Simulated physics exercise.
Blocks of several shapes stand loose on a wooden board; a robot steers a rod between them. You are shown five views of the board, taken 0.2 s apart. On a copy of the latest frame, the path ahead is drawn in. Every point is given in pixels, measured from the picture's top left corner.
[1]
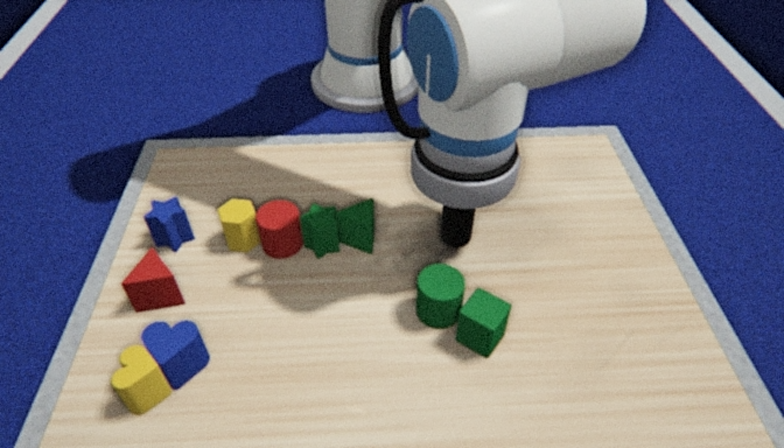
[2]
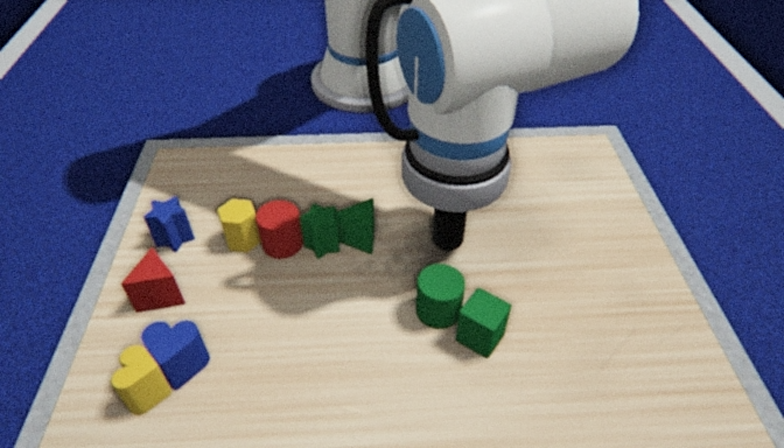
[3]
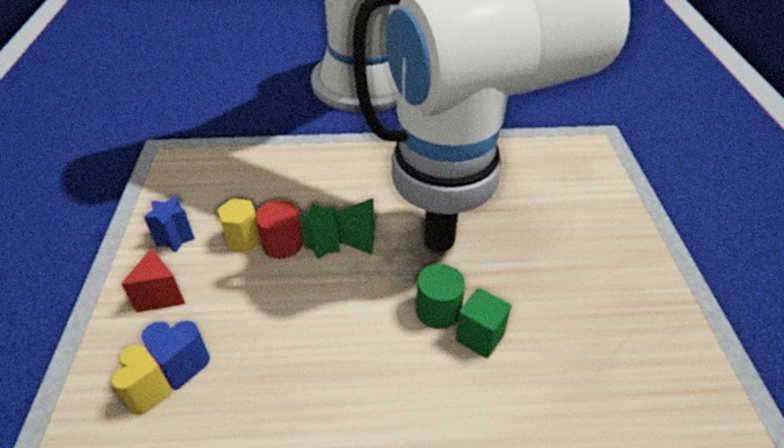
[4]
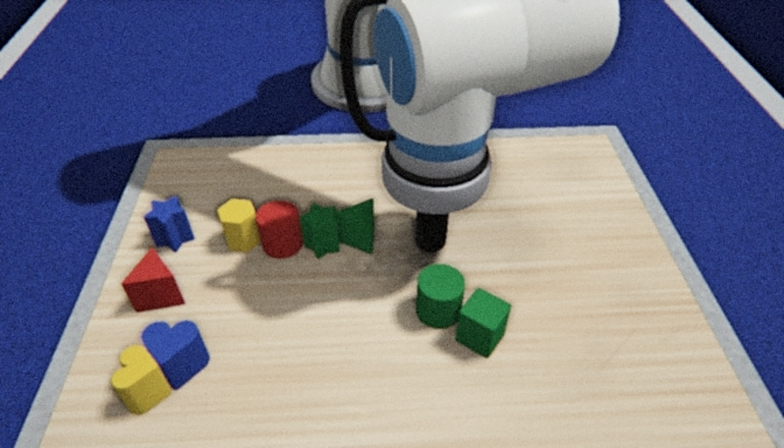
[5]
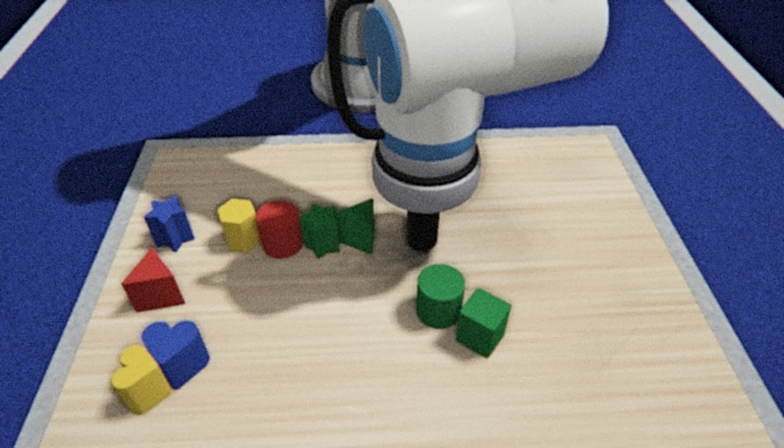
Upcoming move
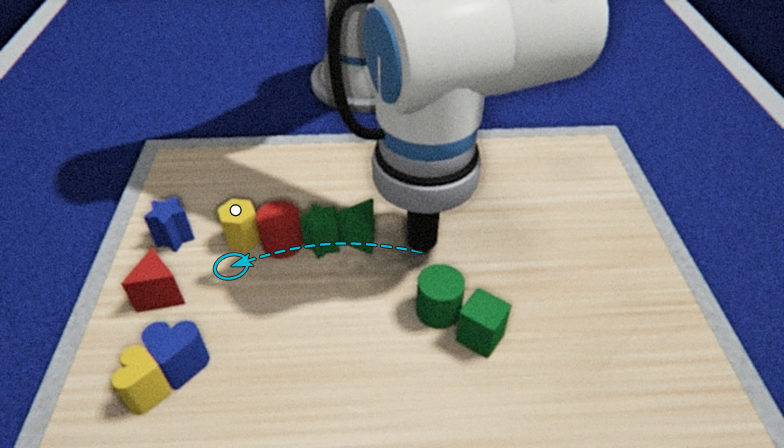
A robot arm holding a black rod moves slowly left across a wooden board, bringing the rod closer to a row of green, red and yellow blocks, while all the blocks, including the nearby green cylinder and cube, stay still.
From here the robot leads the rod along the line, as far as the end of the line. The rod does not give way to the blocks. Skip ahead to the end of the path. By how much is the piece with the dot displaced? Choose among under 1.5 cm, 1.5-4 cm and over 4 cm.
Distance: More than 4 cm.
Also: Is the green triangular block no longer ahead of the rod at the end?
Yes, it checks out.
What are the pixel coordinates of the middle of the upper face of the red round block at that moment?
The point I'd pick in the picture is (147, 235).
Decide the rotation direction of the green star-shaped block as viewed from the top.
Counterclockwise rotation.
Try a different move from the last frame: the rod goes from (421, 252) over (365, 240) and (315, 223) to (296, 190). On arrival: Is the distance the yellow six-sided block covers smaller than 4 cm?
My answer is yes.
Path on the board, from (421, 252) by way of (359, 244) and (295, 248) to (231, 266); the dot is on the yellow six-sided block.
The first path, step by step. One third of the way, rod at (358, 233); green star-shaped block at (311, 214), turned 30° anticlockwise; green triangular block at (335, 200), turned 25° clockwise.
Two thirds of the way, rod at (293, 238); yellow six-sided block at (189, 207), turned 70° clockwise; red round block at (214, 223); green star-shaped block at (252, 221), turned 35° anticlockwise; green triangular block at (318, 195), turned 80° clockwise.
At the end, rod at (228, 256); yellow six-sided block at (184, 205), turned 80° clockwise; red round block at (147, 235); green star-shaped block at (184, 236), turned 25° anticlockwise; green triangular block at (318, 195), turned 80° clockwise.
